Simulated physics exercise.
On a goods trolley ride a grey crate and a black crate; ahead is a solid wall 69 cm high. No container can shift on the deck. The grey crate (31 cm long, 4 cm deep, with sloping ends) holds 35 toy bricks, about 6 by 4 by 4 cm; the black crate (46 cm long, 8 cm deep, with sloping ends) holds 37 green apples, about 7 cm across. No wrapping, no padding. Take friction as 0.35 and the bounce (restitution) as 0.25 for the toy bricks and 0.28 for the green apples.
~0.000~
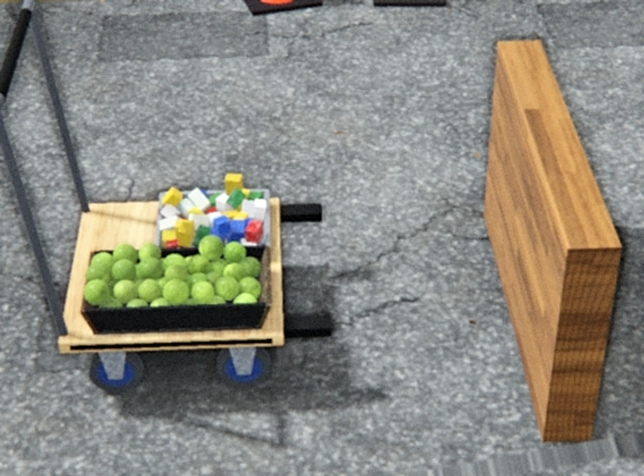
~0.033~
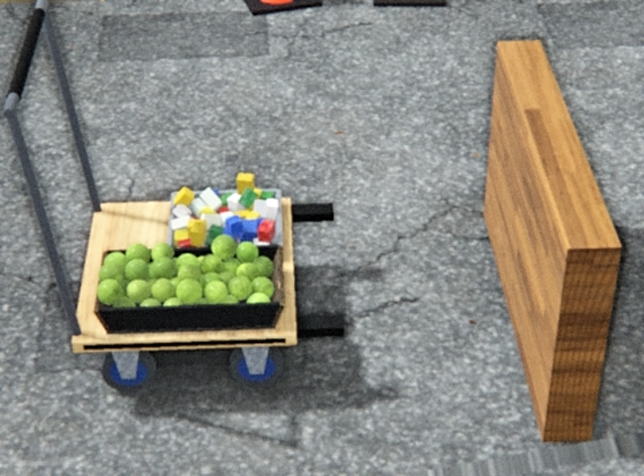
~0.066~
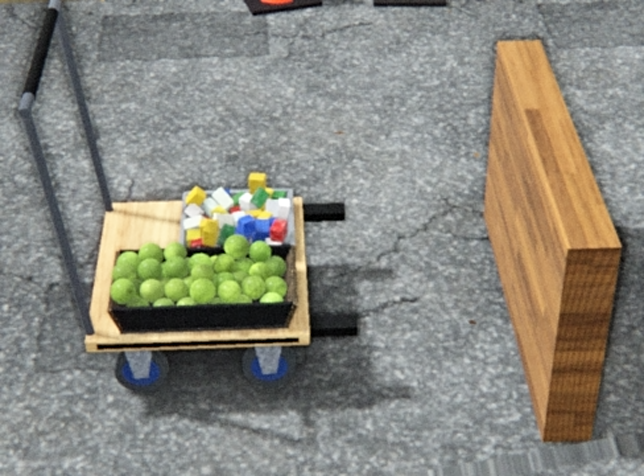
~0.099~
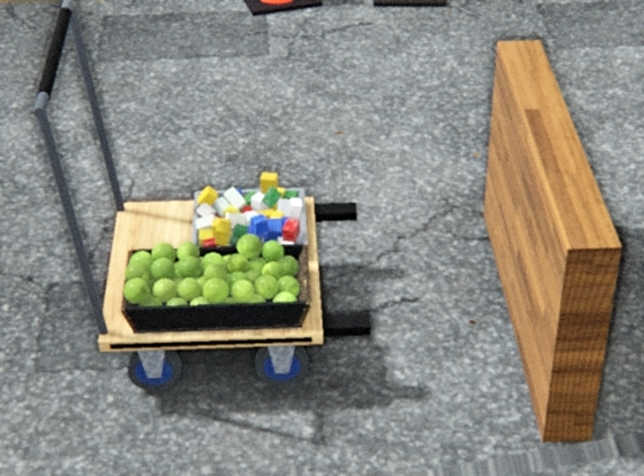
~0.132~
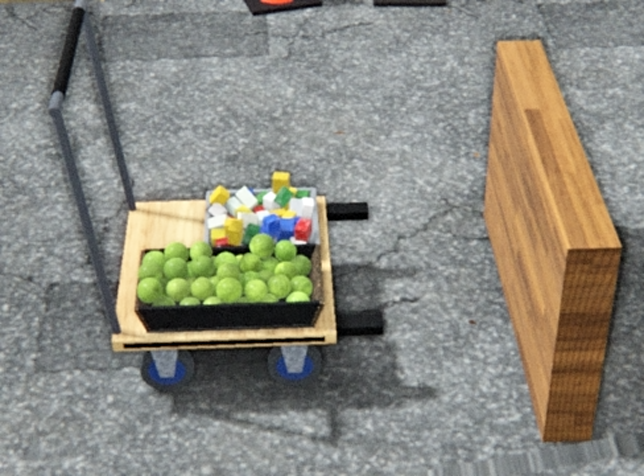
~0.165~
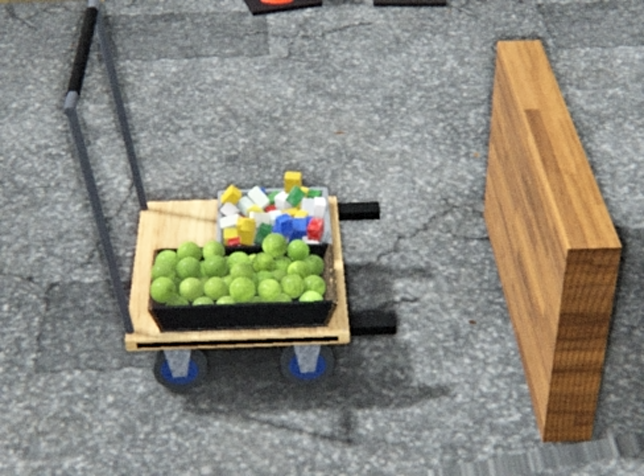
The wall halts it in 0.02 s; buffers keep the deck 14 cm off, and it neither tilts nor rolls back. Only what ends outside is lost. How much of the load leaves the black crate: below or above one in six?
The black crate loses under a sixth of its green apples.
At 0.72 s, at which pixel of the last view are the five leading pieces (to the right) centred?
Near (472, 224).
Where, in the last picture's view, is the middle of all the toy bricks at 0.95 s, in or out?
Near (412, 221).
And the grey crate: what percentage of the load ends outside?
Grey crate 15 per cent.
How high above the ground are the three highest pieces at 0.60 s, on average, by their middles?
Roughly 38 cm.
After 0.50 s, impact.
After 0.60 s, grey crate 34 in, 1 out and black crate 37 in, 0 out.
After 0.72 s, grey crate 31 in, 4 out and black crate 35 in, 2 out.
After 0.95 s, grey crate 30 in, 5 out and black crate 35 in, 2 out.
Outcome (at 1.46 s), grey crate 30 in, 5 out and black crate 35 in, 2 out. Asked share, 2 of 37, 5 per cent.
